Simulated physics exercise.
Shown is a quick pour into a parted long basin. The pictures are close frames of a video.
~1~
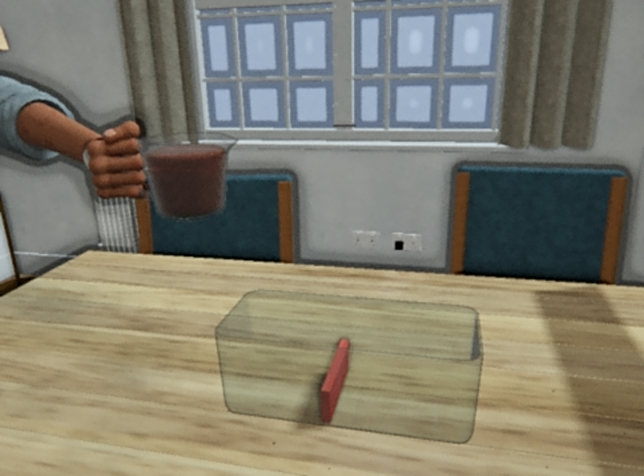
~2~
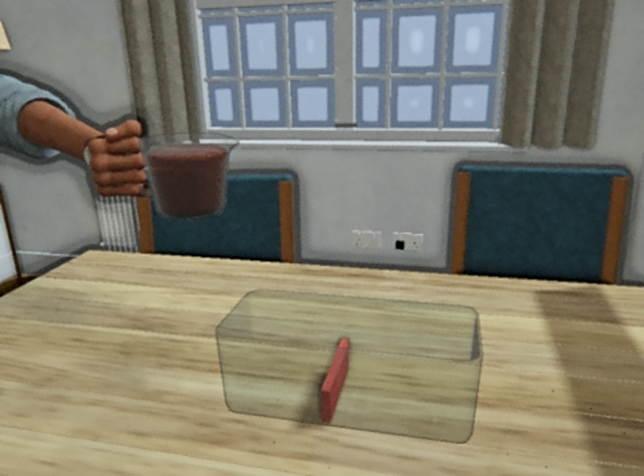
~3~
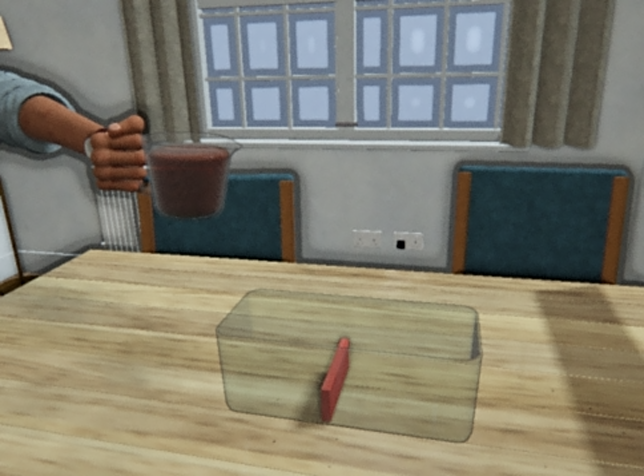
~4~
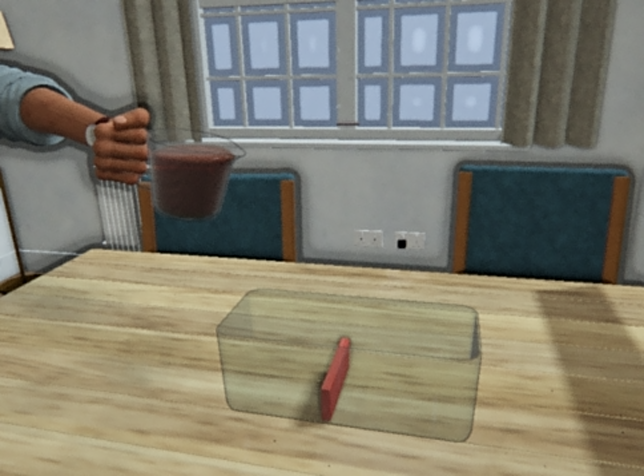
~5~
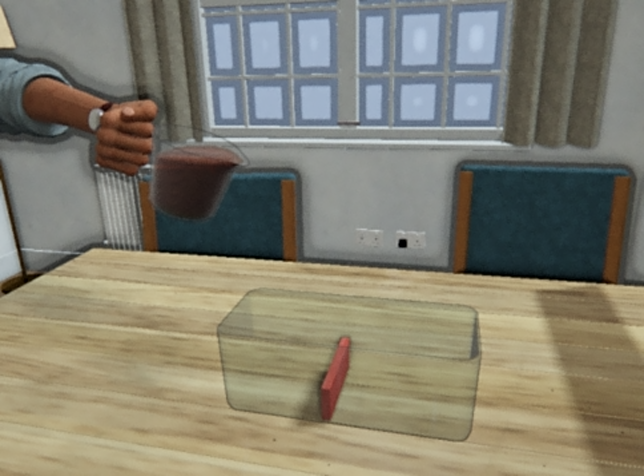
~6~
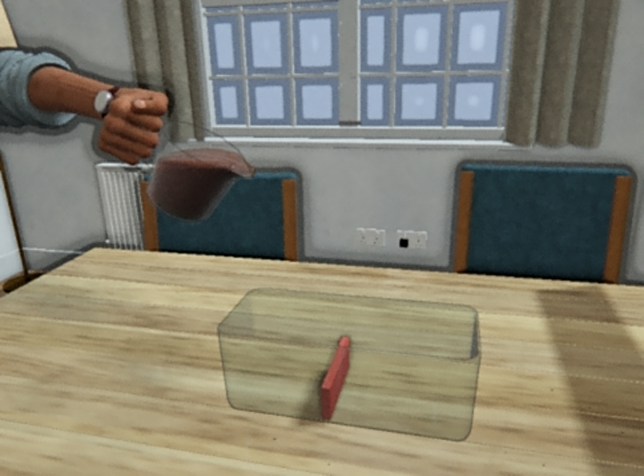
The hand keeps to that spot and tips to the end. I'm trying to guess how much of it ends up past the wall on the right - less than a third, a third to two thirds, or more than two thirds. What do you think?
I'd say less than a third.
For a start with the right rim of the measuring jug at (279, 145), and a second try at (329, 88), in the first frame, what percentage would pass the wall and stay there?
Roughly 45 % the first time and roughly 90 % the second.
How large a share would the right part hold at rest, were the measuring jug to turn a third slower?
It comes to near 5 per cent.
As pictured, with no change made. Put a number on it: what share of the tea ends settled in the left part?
Share approx. 90 %.
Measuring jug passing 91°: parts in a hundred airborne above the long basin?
35 %.
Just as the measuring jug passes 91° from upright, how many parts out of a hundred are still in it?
It still holds close to 40 per cent at that lean.
A moment on, the measuring jug is tipped on its side and 41 per cent is still to pour, 22 is left of the wall and 0 right of it.
Next, the measuring jug is tipped right over and 5 per cent is still to pour, 78 is left of the wall and 2 right of it.
Then the measuring jug is tipped right over and 0 per cent is still to pour, 90 is left of the wall and 7 right of it.
Later the measuring jug is tipped right over and 0 per cent is still to pour, 90 is left of the wall and 7 right of it.
Finally, 90 per cent lies left of the wall, 7 right of it and 3 outside.
